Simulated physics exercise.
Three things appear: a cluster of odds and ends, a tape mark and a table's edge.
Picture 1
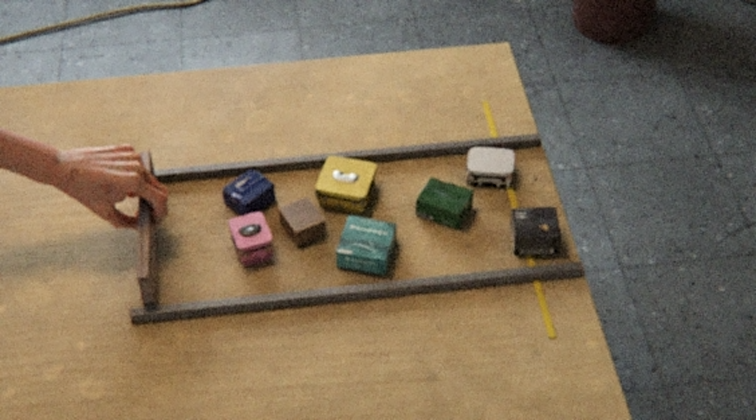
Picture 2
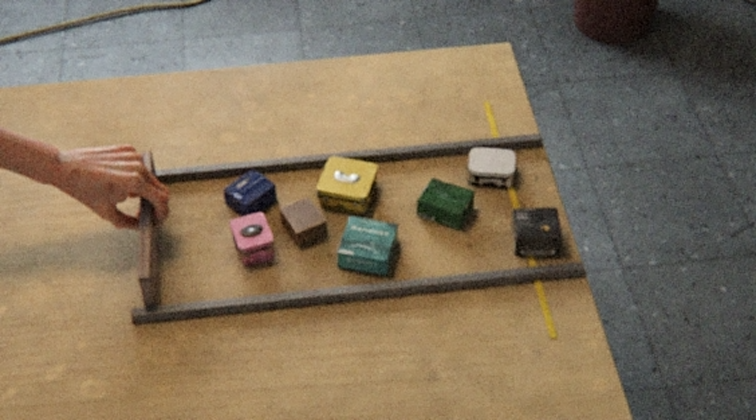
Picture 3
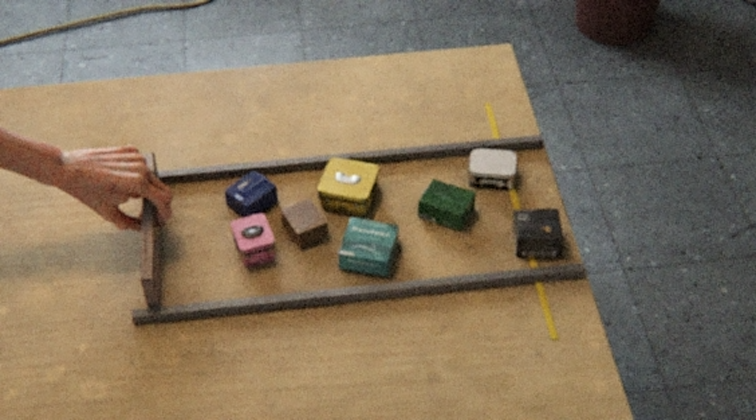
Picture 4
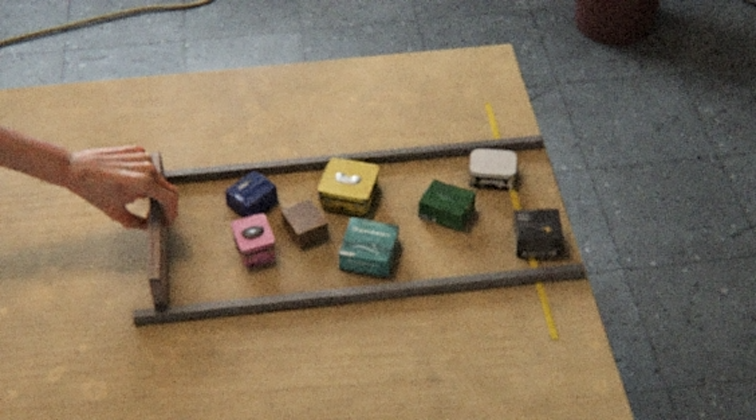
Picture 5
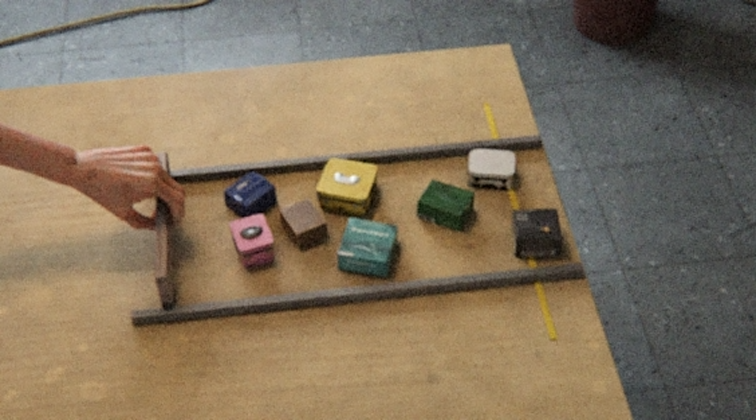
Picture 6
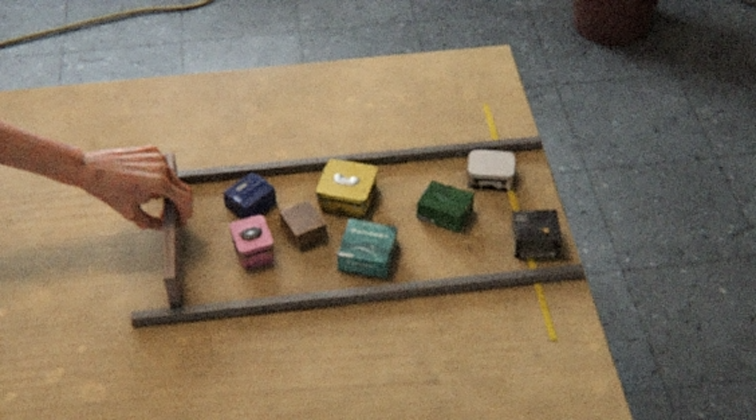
A hand at the left grips a small upright board between two dark rails on a wooden table, seen from above at an angle over a grey tiled floor. Between the rails sit blue, pink, brown, yellow, teal and green boxes, with a white case and a black box by a yellow tape line at the right. The hand slides the board slightly rightward, while the boxes stay essentially still.
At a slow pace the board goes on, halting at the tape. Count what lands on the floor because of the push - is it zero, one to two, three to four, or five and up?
After that push five at the least come off the table.
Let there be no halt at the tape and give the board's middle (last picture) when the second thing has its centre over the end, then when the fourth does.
In pixels, around (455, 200) followed by around (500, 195).
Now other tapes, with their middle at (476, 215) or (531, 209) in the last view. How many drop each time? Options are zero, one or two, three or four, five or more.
First place: One to two; second place: 5 or more.
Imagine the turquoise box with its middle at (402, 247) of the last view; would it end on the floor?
Result: It does not stay.
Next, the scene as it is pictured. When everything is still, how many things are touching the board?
It's 3.
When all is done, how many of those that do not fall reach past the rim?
I make it 0.
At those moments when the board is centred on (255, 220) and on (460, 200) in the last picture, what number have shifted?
Tally: 3; 8.
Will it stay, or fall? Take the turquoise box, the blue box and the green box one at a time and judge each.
The turquoise box tumbles off; the blue box holds on; the green box falls.
Soon after, none off yet; black box at rest near (536, 234); white case at rest near (491, 171); green box at rest near (446, 206).
After that, none off yet; black box at rest near (536, 234); white case at rest near (491, 171); green box displaced a little near (465, 208).
And then, none off yet; black box displaced about its own width near (577, 233); white case displaced about its own width near (550, 159); green box displaced well along near (523, 203).
In the end, the number that fall off is five or more; gone, yellow case, turquoise box, green box, white case and black box.
